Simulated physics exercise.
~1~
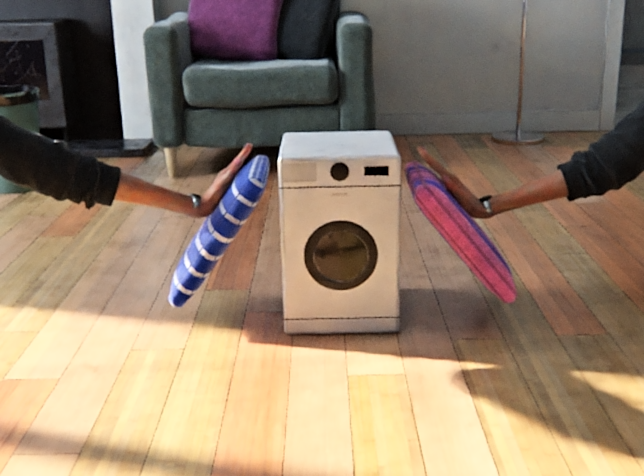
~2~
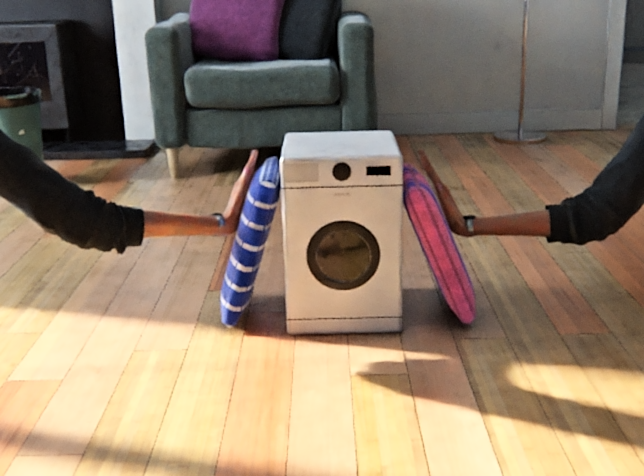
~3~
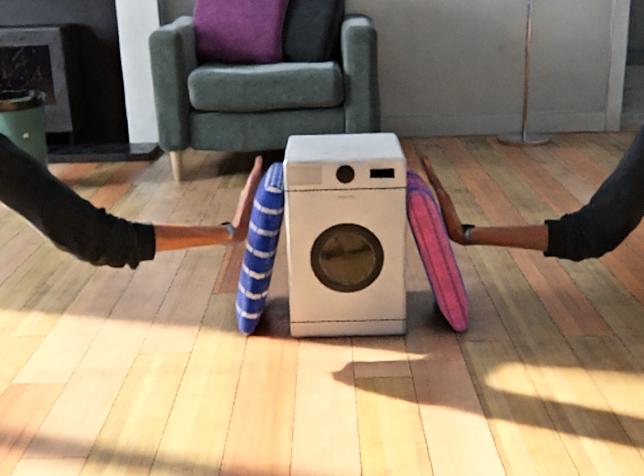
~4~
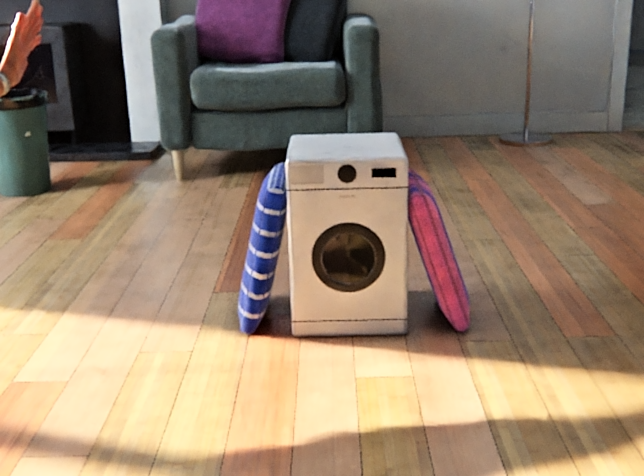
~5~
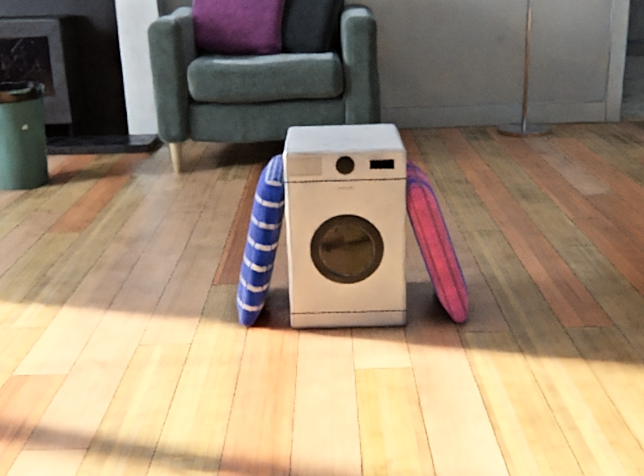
Blue striped pillow and pink cushion being leaned by two hands against a white machine, both staying propped after the hands withdraw.
